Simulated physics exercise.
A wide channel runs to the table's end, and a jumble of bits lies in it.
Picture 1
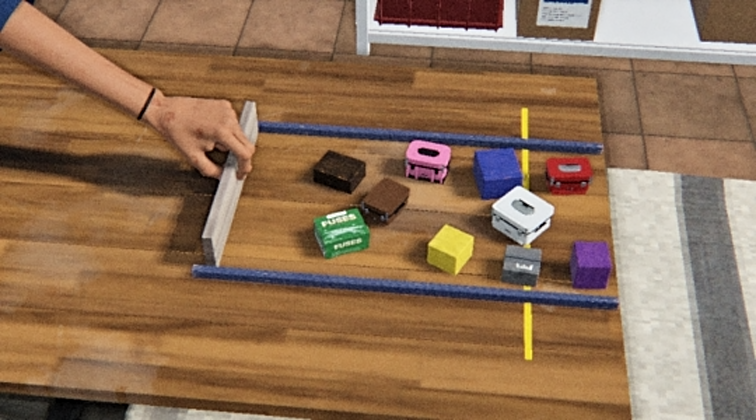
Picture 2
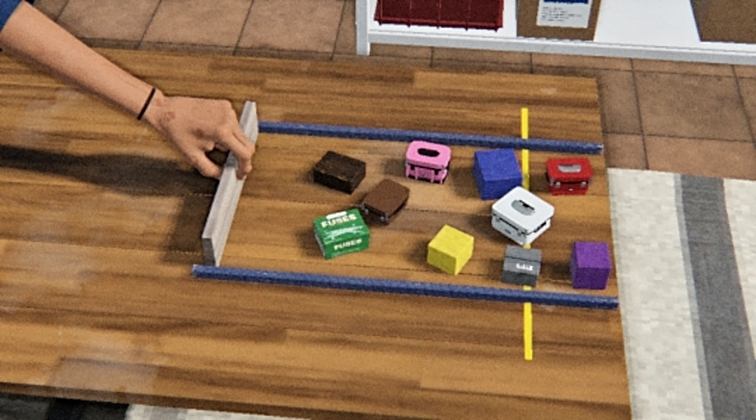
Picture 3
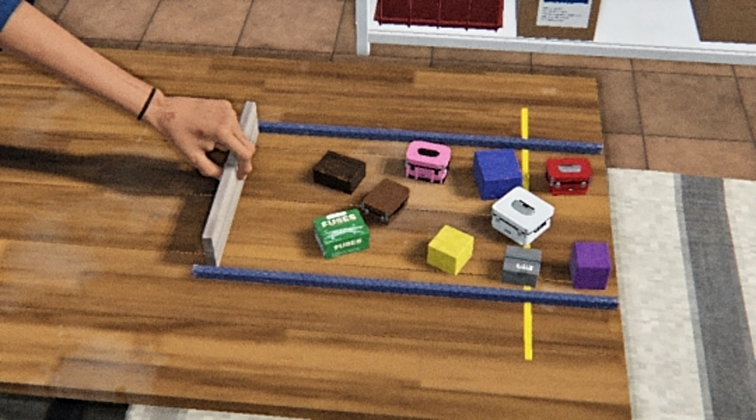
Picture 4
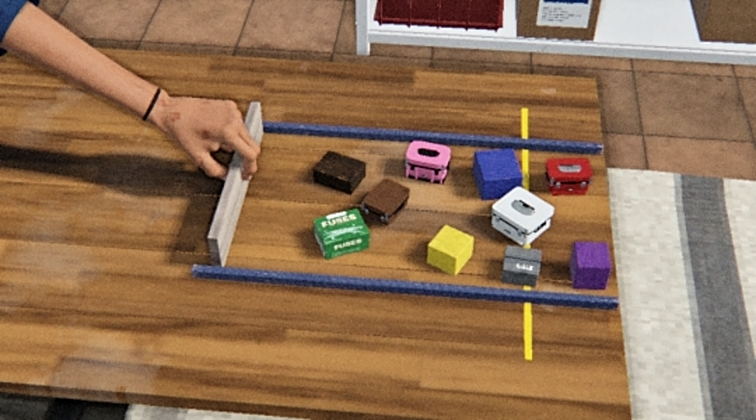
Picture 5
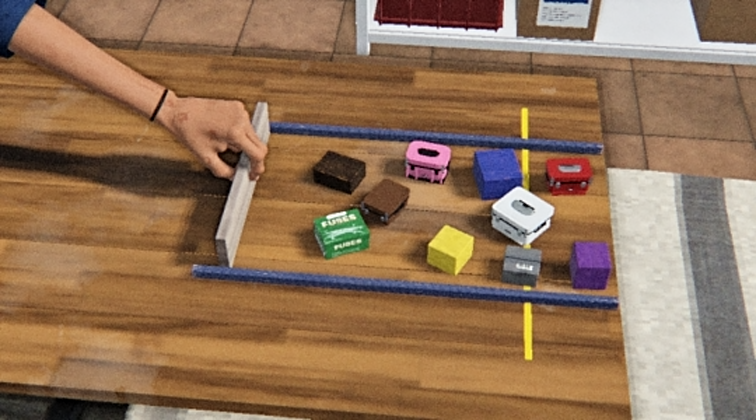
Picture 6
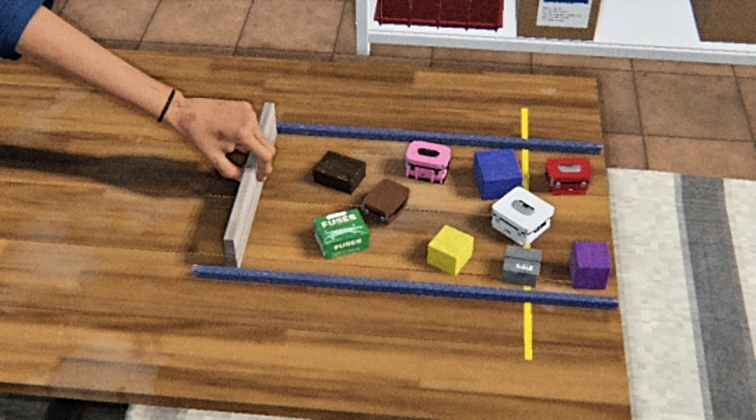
On a wooden tabletop, a hand holding an upright board slides it slightly right between blue rails toward scattered colourful blocks and cases.
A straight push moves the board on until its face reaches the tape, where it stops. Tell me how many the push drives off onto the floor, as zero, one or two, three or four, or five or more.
Over the end go more than two but fewer than five.
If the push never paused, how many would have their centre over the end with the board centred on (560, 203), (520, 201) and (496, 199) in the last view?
7, 4 and 2.
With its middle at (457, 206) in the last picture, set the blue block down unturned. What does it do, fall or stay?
From that start, the object then is safe.
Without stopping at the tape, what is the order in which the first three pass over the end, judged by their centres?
They are the red case, then the purple block, then the blue block.
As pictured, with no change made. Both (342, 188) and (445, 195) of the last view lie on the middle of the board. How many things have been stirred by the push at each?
First 2, then 8.
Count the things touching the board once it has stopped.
That comes to 3.
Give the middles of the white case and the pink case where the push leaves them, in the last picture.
About (589, 219), and the other about (590, 171).
Soon after, none off yet; purple block at rest near (590, 266); red case at rest near (568, 177); white case at rest near (522, 217).
At rest, the number that fall off is three or four; fallen, blue block, grey box, red case and purple block.
